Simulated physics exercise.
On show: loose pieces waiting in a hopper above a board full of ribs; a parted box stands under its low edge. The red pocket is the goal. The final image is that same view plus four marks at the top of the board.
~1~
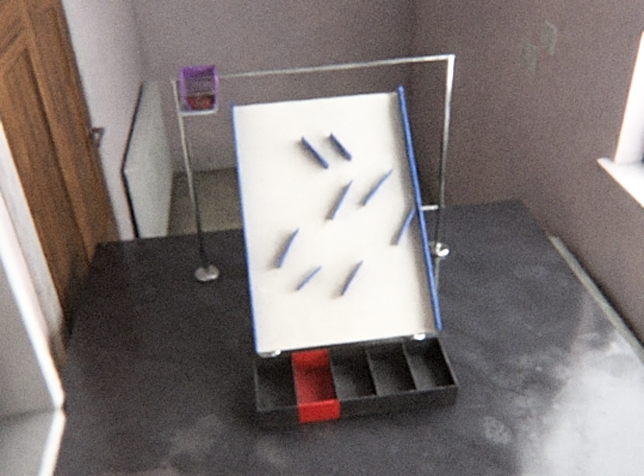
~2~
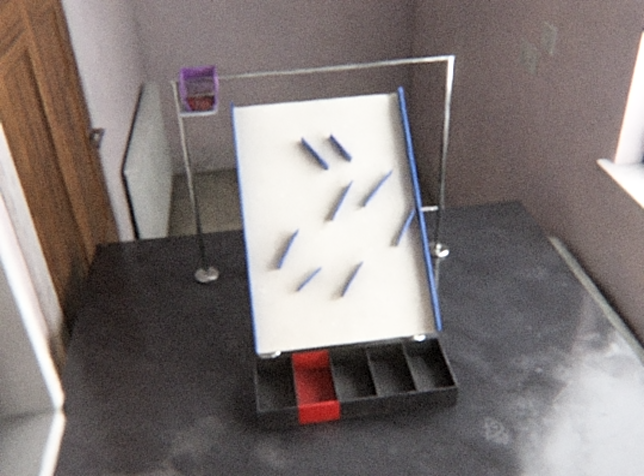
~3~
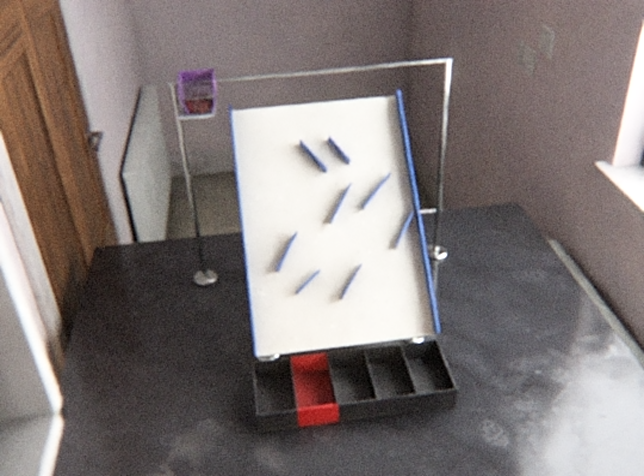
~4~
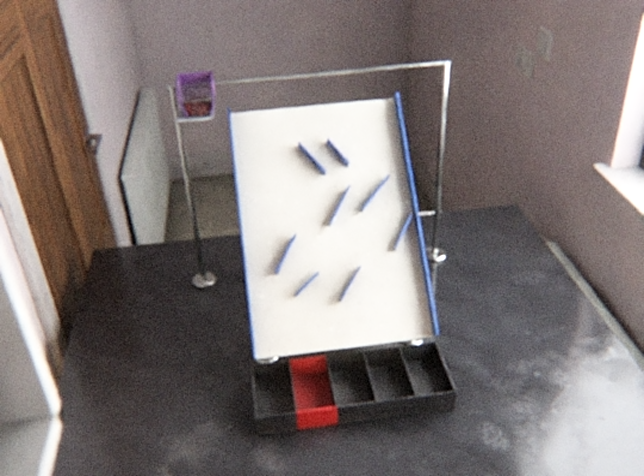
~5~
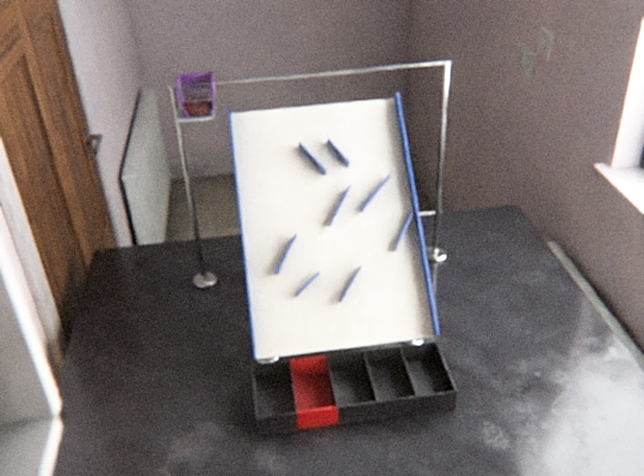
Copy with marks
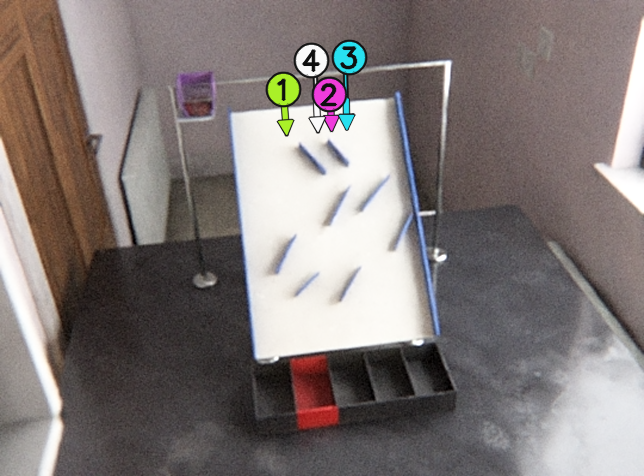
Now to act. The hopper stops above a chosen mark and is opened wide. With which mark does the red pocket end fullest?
I would pick mark 3.
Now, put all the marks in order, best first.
3, 2, 4, 1.
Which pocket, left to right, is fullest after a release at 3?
The second.
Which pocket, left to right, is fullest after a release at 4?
The first from the left.
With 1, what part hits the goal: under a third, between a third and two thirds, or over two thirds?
Under a third.
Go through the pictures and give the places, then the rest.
The first frame shows hopper near (203, 101), kidney beans, door shut.
The second frame shows ribs (302, 137) to (329, 166), (331, 133) to (352, 158), (333, 218) to (353, 180).
The third frame shows ribs (364, 206) to (390, 173), (278, 270) to (297, 231), (397, 245) to (413, 212).
The fourth frame shows ribs (296, 295) to (319, 272), (341, 300) to (361, 265).
The fifth frame shows red pocket near (318, 417), number 2 of 5 from the left.
On the marked copy, mark 1 meets the board at (286, 129); mark 2 meets the board at (331, 125); mark 3 meets the board at (346, 124); mark 4 meets the board at (317, 126).
With 1, a small share in the red pocket, the bulk in other pockets.
With 2, the bulk in the red pocket, close to a quarter in other pockets.
With 3, all but a few in the red pocket, only a few in other pockets.
With 4, close to a third in the red pocket, close to two thirds in other pockets.
